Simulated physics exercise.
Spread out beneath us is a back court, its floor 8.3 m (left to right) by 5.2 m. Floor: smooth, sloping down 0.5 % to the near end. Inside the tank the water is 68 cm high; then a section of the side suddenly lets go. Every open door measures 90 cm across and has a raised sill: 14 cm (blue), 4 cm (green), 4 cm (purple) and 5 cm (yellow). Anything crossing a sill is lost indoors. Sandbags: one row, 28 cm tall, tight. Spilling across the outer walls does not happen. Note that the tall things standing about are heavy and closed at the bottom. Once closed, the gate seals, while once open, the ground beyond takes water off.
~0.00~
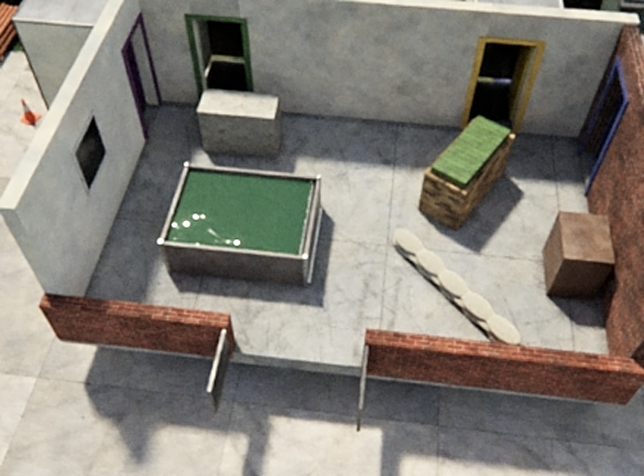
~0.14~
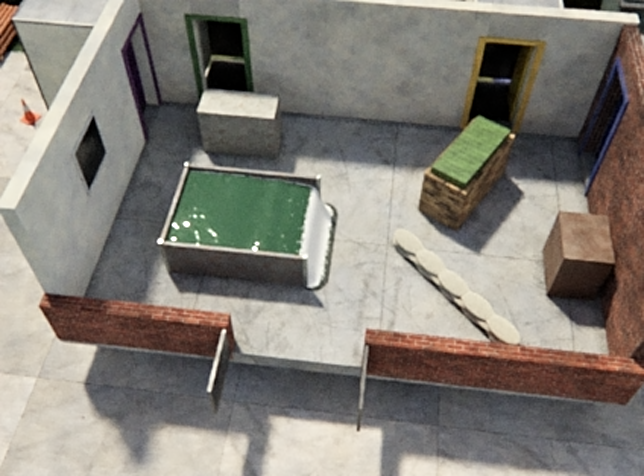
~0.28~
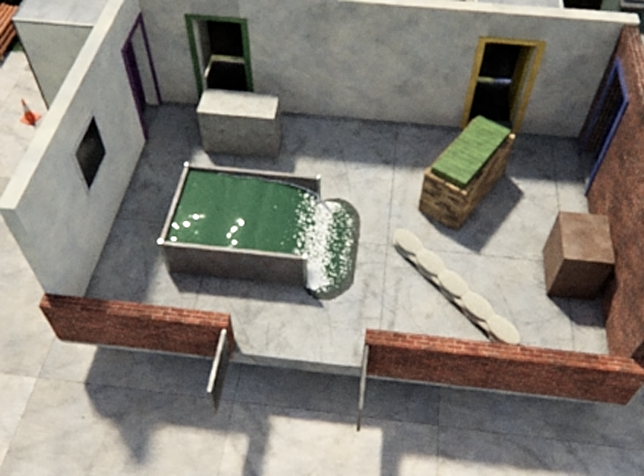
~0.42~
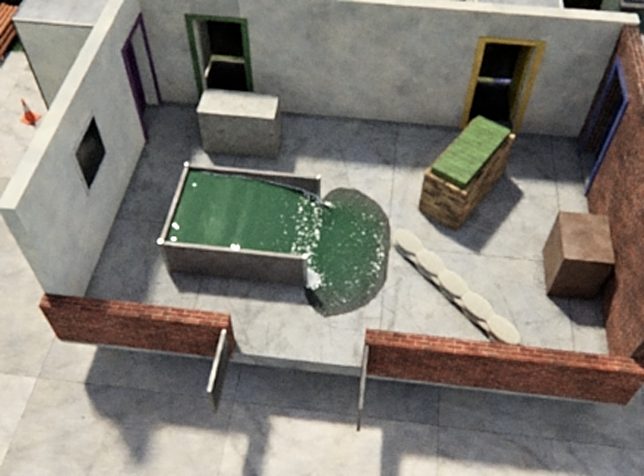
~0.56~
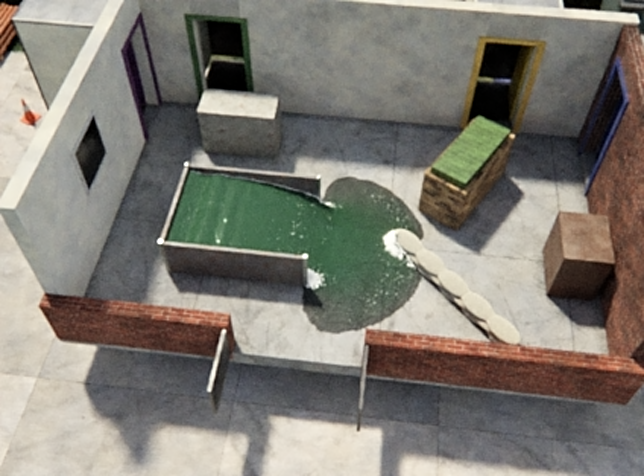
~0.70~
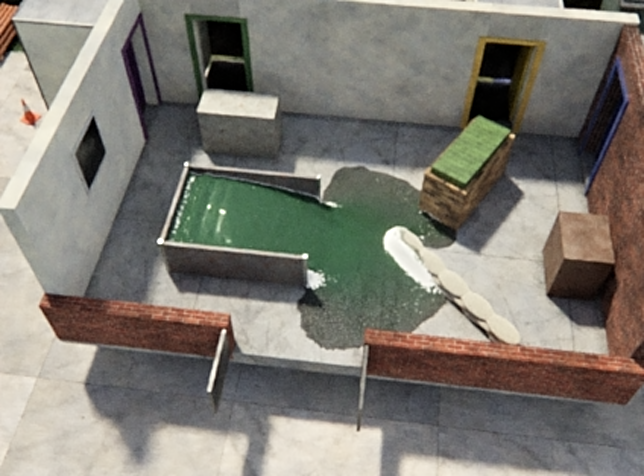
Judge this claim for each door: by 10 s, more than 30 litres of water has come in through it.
At the blue door the inflow will remain within the limit. At the green door the inflow will remain within the limit. At the purple door the inflow will remain within the limit. At the yellow door the inflow will break the limit.
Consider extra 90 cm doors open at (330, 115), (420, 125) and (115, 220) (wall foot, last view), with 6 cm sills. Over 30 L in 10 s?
Note, doorways in listed order: Stays short, goes beyond, stays short.
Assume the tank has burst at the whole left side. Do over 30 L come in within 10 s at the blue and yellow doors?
Outcome at blue: Not exceeded; outcome at yellow: Not exceeded.
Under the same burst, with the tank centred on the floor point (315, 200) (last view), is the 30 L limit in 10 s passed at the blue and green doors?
Relative to the limit, blue is within it and green is within it.
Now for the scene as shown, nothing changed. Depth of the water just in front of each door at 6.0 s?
Depths in centimetres - blue: 10, green: 2, purple: 0, yellow: 8.
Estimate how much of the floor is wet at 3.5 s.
Around 55 per cent wet.
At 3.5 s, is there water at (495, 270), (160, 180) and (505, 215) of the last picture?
Soaked, untouched, untouched.
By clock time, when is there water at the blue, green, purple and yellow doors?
So, blue at 3.6 s, then green at 4.5 s, purple at 6.0 s, and yellow at 2.0 s.
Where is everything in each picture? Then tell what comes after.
Still water, 68 cm deep, in the tank at (243, 212), in the first picture.
Water pours out at (311, 234) and has run 0.9 m, to (309, 288); typically 8 cm deep outside, 68 cm at the tank's back, in the second picture.
Water pours out at (311, 236) and has run 1.1 m, to (334, 293); typically 12 cm deep outside, 68 cm at the tank's back, in the third picture.
The front is at (359, 302), 1.4 m from the gap at (311, 237); 2.6 m2 of floor is under water; 68 cm left at the back of the tank, in the fourth picture.
Water pours out at (311, 238) and has run 1.9 m, to (416, 224); typically 8 cm deep outside, 66 cm at the tank's back, in the fifth picture.
Water pours out at (311, 238) and has run 2.5 m, to (450, 228); typically 6 cm deep outside, 58 cm at the tank's back, in the sixth picture.
After 1.4 s water covers 25 % of the floor and is deepest (41 cm) near (423, 215); blue door not reached, green door not reached, purple door not reached, yellow door not reached.
After 2.2 s water covers 40 % of the floor and is deepest (39 cm) near (475, 345); blue door not reached, green door not reached, purple door not reached, yellow door 10 cm at the sill, 2 L in.
After 3.5 s water covers 55 % of the floor and is deepest (34 cm) near (571, 366); blue door not reached, green door not reached, purple door not reached, yellow door 9 cm at the sill, 30 L in.
After 6.0 s water covers 80 % of the floor and is deepest (18 cm) near (443, 225); blue door 10 cm at the sill, 1 L in, green door 2 cm at the sill, 0 L in, purple door not reached, yellow door 8 cm at the sill, 44 L in.
After 10.0 s water covers 95 % of the floor and is deepest (12 cm) near (486, 307); blue door 7 cm at the sill, 1 L in, green door 4 cm at the sill, 0 L in, purple door 4 cm at the sill, 4 L in, yellow door 9 cm at the sill, 88 L in.
